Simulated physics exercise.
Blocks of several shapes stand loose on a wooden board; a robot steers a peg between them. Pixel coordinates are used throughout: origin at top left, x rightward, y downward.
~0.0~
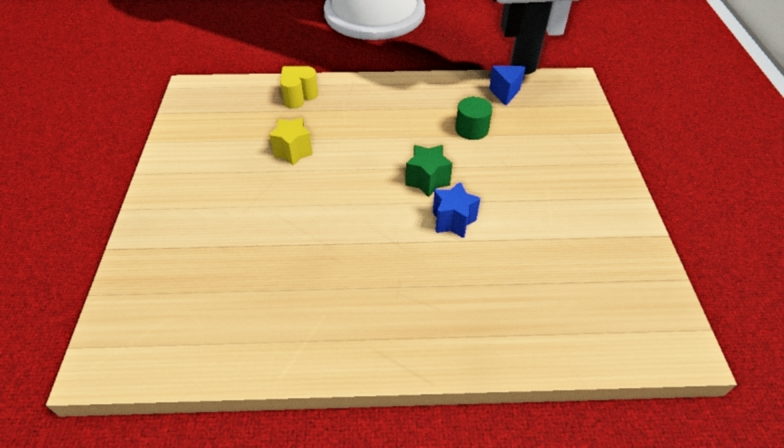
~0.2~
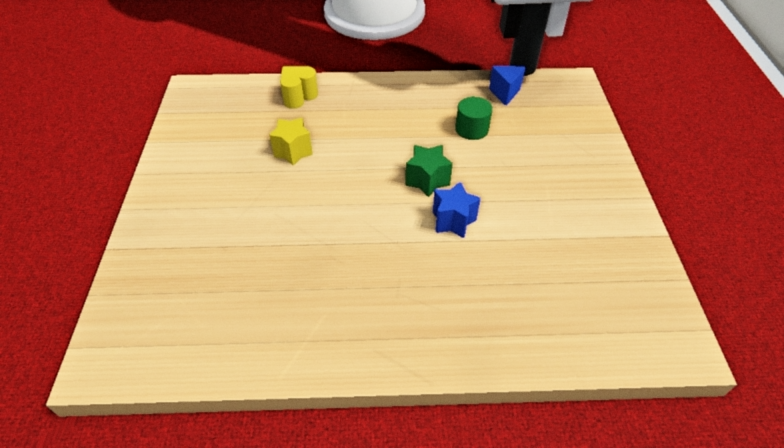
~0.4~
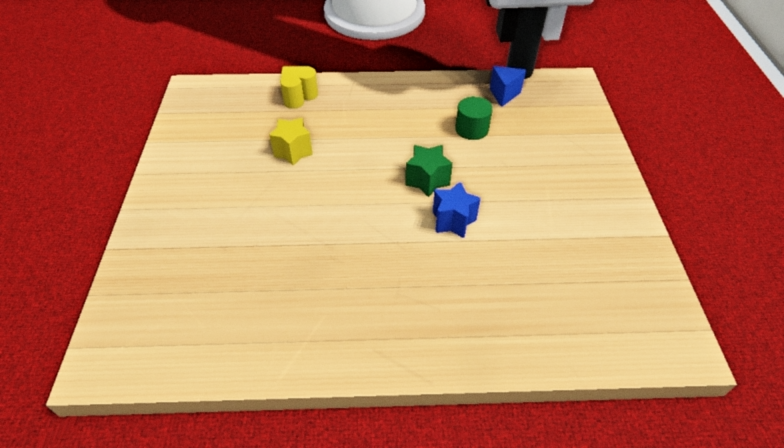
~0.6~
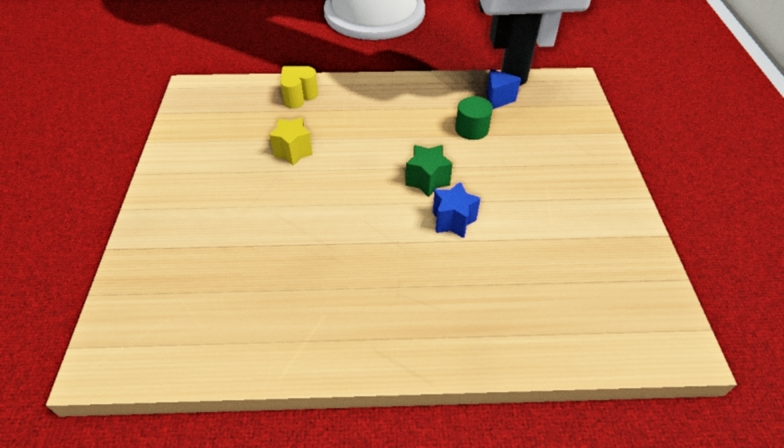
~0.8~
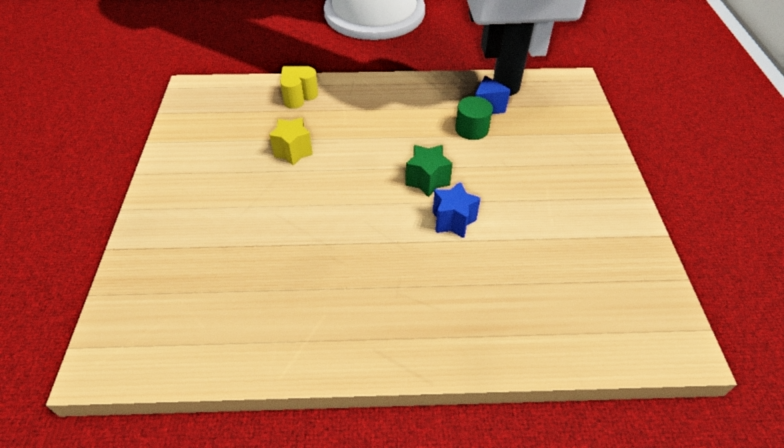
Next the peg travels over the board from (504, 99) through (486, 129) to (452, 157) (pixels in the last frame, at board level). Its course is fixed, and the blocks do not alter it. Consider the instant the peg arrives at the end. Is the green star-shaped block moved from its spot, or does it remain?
Left in place.
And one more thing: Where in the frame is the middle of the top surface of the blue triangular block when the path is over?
It should be at (463, 97) by then.
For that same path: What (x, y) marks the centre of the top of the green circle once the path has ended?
Most likely (421, 127).
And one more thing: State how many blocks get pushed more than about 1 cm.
That push would leave two blocks displaced by more than about 1 cm.
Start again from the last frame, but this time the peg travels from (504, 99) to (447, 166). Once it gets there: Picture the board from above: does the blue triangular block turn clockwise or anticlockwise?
Direction: Clockwise.
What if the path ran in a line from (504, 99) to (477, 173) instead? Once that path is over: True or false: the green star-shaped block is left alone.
That is true.
What follows on the original path. One third of the way, peg (495, 109); green circle (466, 113); blue triangular block (471, 95), turned 45° clockwise.
Two thirds of the way, peg (477, 129); green circle (446, 121); blue triangular block (463, 97), turned 70° clockwise.
At the end, peg (453, 147); green star-shaped block still; green circle (421, 127); blue triangular block (463, 97), turned 70° clockwise.
